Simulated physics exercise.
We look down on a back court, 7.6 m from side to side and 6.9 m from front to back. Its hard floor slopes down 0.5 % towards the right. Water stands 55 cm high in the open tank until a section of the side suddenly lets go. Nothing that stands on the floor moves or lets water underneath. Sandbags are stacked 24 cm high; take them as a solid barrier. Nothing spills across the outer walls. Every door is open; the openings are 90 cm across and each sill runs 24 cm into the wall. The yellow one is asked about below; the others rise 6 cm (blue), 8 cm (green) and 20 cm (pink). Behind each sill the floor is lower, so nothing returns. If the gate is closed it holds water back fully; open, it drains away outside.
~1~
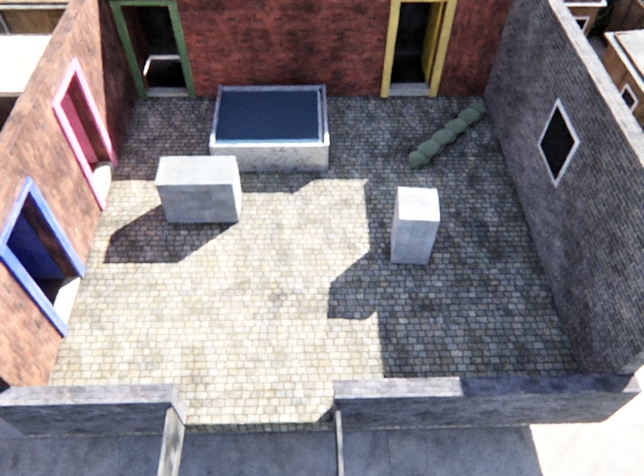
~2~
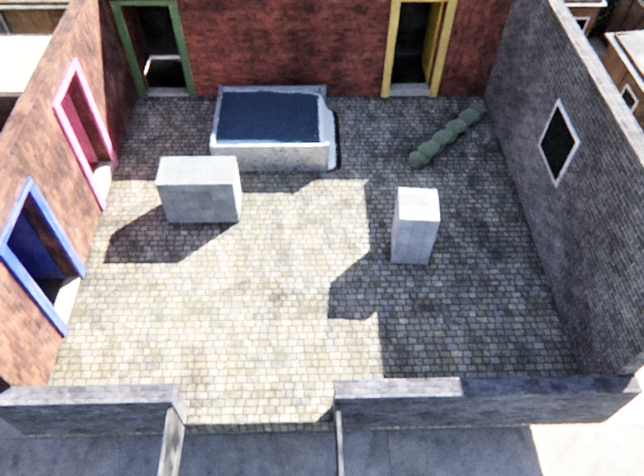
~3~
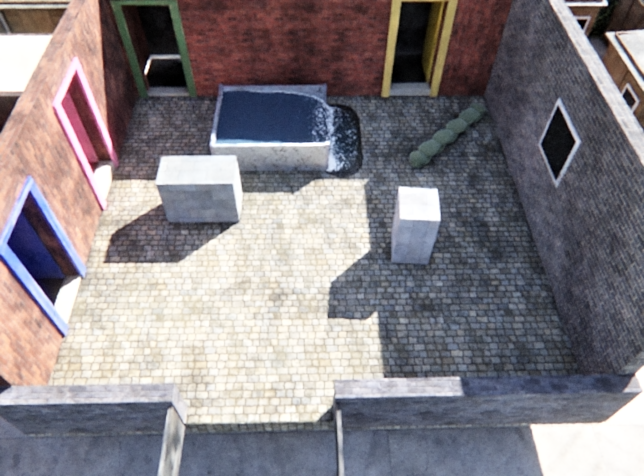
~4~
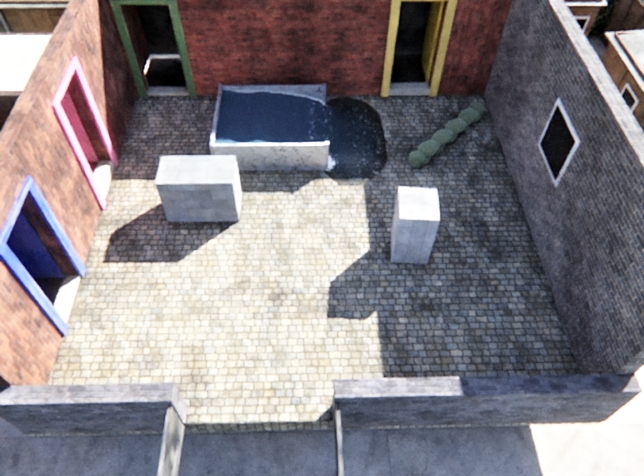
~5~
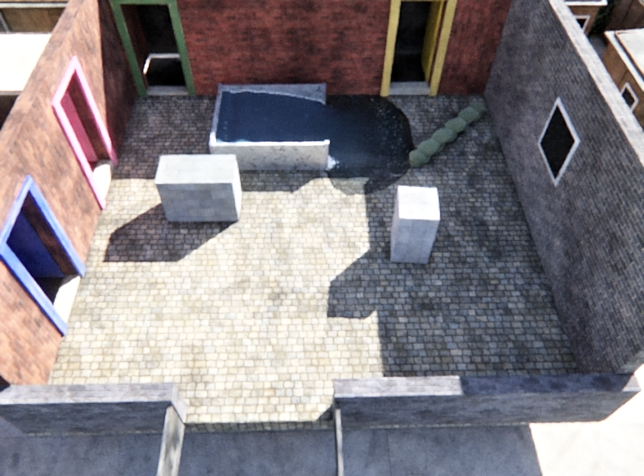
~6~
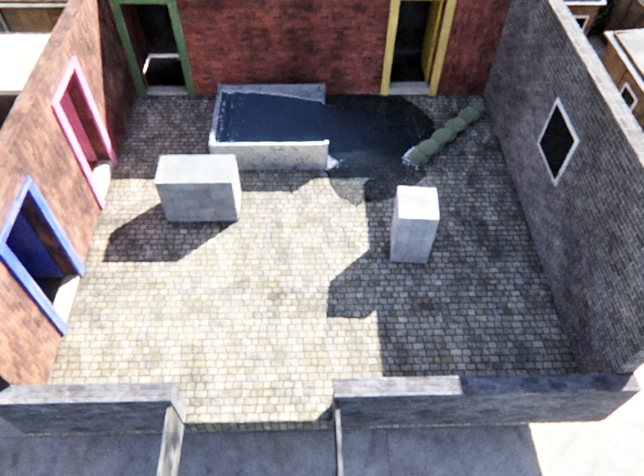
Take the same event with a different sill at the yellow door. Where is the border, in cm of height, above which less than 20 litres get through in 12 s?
Some 21 cm above the ground.
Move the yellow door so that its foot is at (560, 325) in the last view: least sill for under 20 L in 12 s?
About 7.0 cm.
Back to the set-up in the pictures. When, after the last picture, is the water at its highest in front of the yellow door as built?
Near 2.6 s.
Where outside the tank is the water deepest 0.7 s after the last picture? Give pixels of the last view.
At about (412, 152).
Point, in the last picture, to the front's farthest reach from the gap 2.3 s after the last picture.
At about (570, 350).
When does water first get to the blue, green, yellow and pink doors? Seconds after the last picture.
Blue 9.0 s, green 5.5 s, yellow 0.1 s, pink 7.5 s.
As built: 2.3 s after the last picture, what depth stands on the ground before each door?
Depths in cm: Blue 0, green 0, yellow 24, pink 0.
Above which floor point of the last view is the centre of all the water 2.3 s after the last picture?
At about (396, 141).
Then, 0.7 s after the last picture water covers 15 % of the floor, deepest (29 cm) near (412, 152); 12 cm at the yellow door, 0 litres in over its 16 cm sill.
Then, 2.3 s after the last picture water covers 30 % of the floor, deepest (40 cm) near (484, 101); 24 cm at the yellow door, 9 litres in over its 16 cm sill.
Then, 11.3 s after the last picture water covers 85 % of the floor, deepest (8 cm) near (426, 134); 7 cm at the yellow door, 56 litres in over its 16 cm sill.
At the yellow door as built, the water peaked near 27 cm, 2.5 s after the last picture.
With a sill of 19.5 cm, 29 litres would have come in within the 12 s; with 26.5 cm, 4 litres. So under 20 litres takes about 21 cm.
